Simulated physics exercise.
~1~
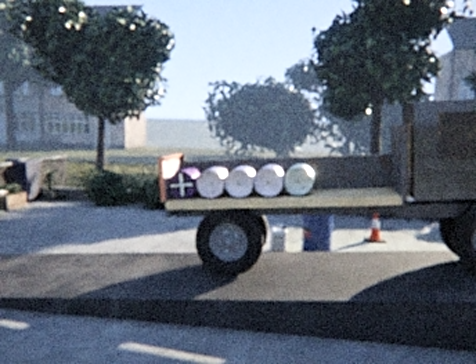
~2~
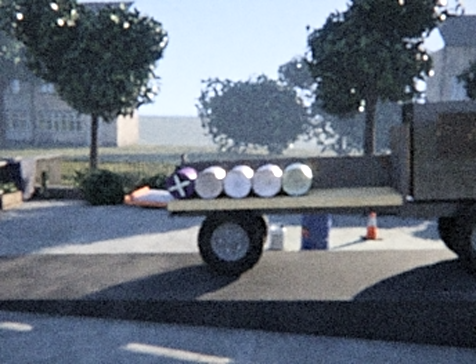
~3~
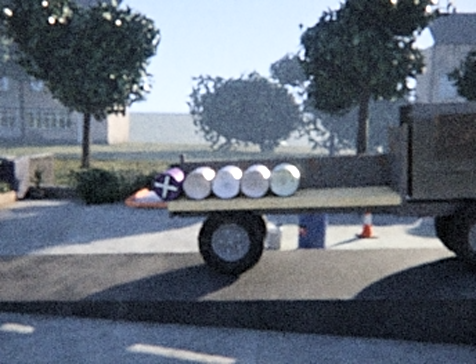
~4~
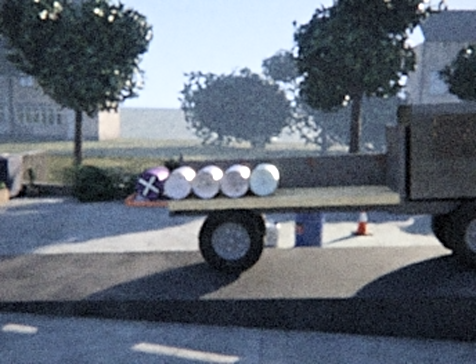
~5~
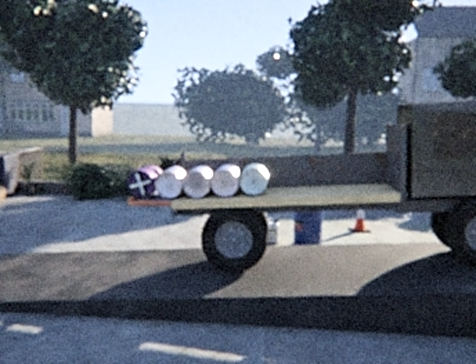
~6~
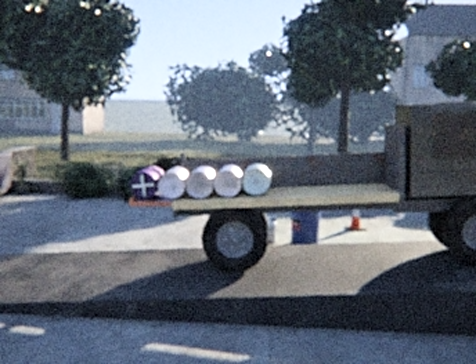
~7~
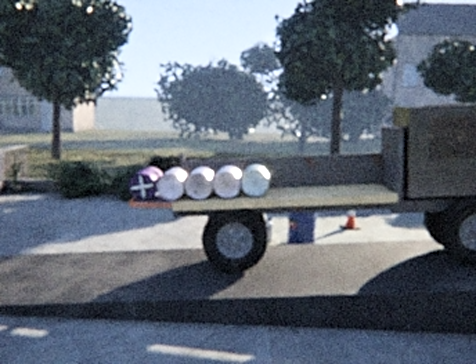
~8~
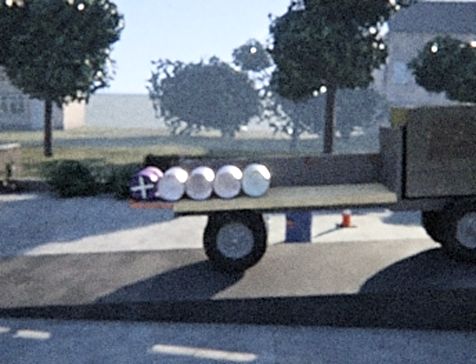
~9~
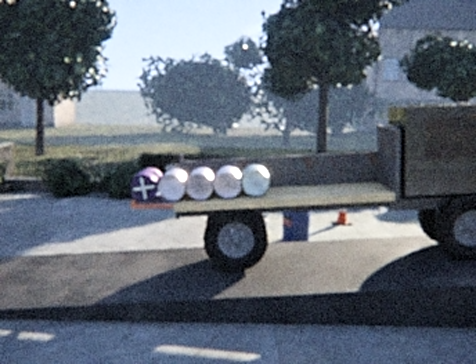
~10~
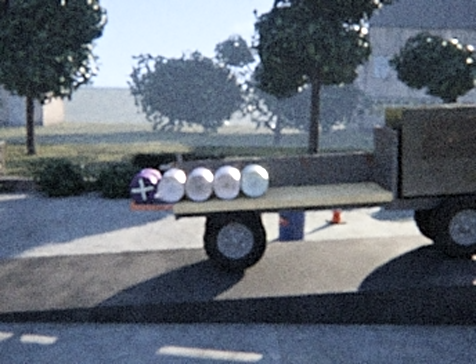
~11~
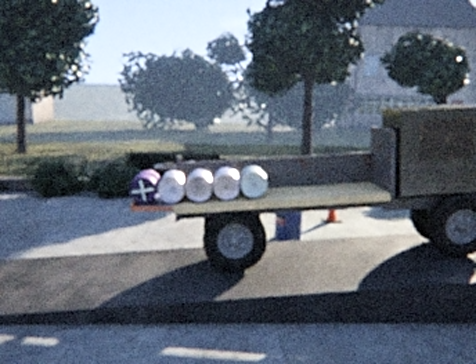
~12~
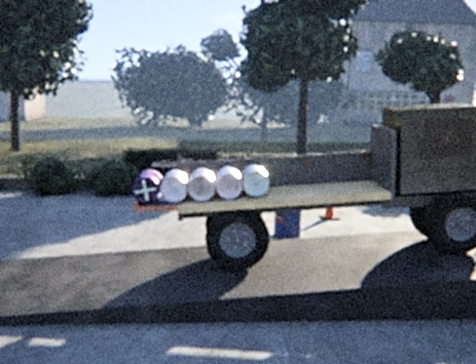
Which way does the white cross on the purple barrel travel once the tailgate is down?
The cross moves to the left as the purple barrel rolls onto the lowered tailgate.
The tailgate drops, and five barrels roll left until the purple one rests on it.
